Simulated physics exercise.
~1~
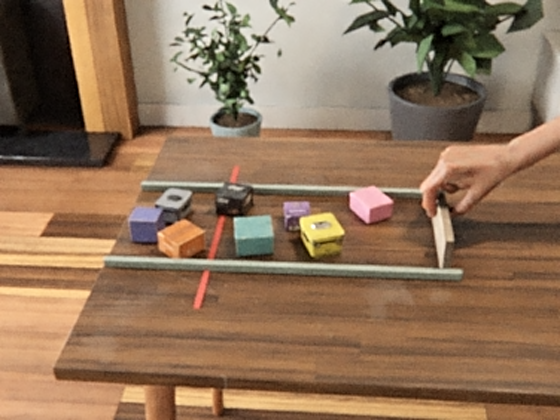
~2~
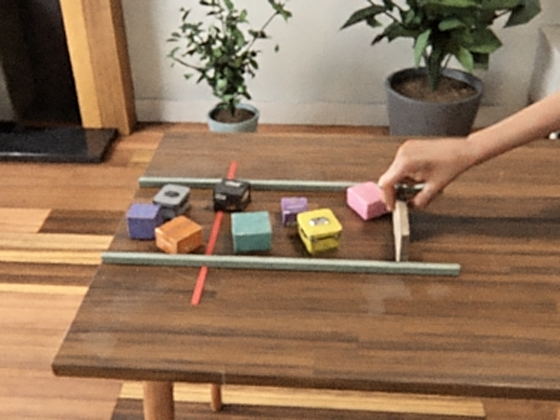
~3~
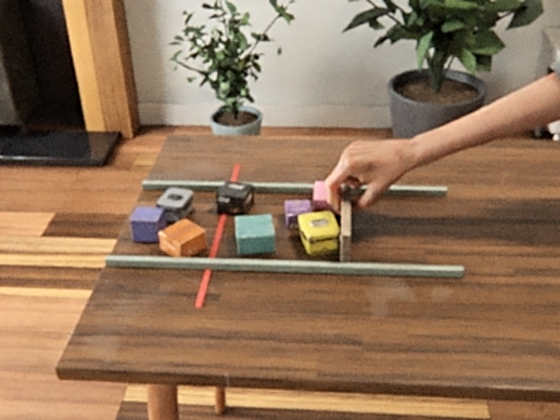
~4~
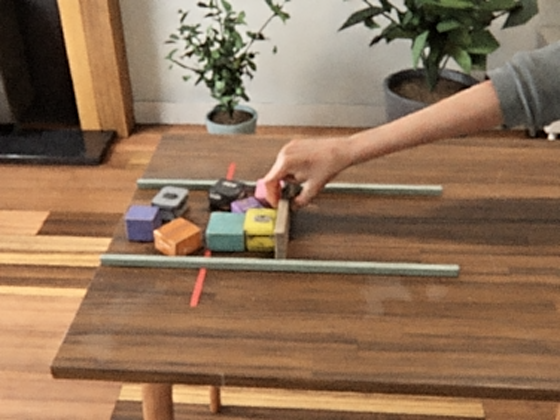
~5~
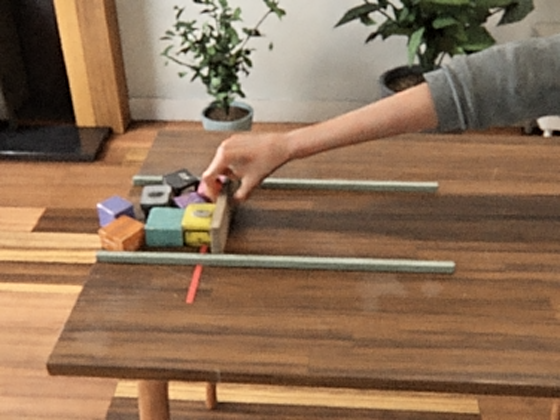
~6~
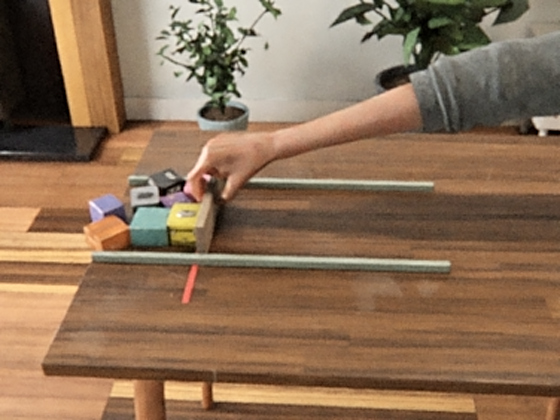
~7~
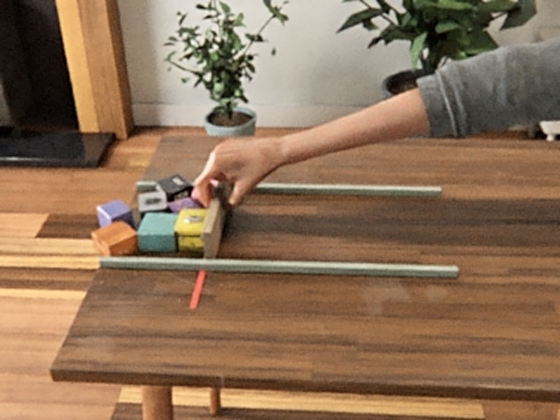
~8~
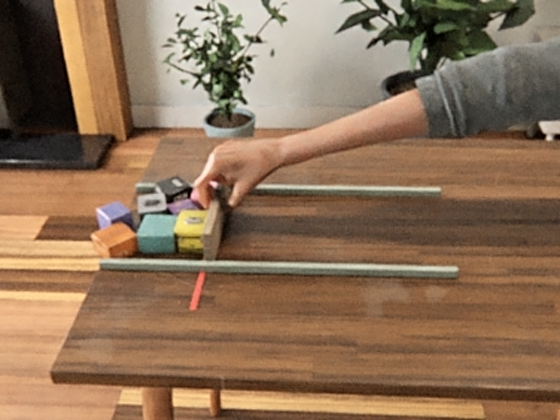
The video shows a hand sliding an upright board leftward between two rails on a wooden table, gathering pink, yellow, purple, turquoise and other small blocks and pushing them past a red tape line, then stopping with the blocks bunched at the table's left edge, none fallen.
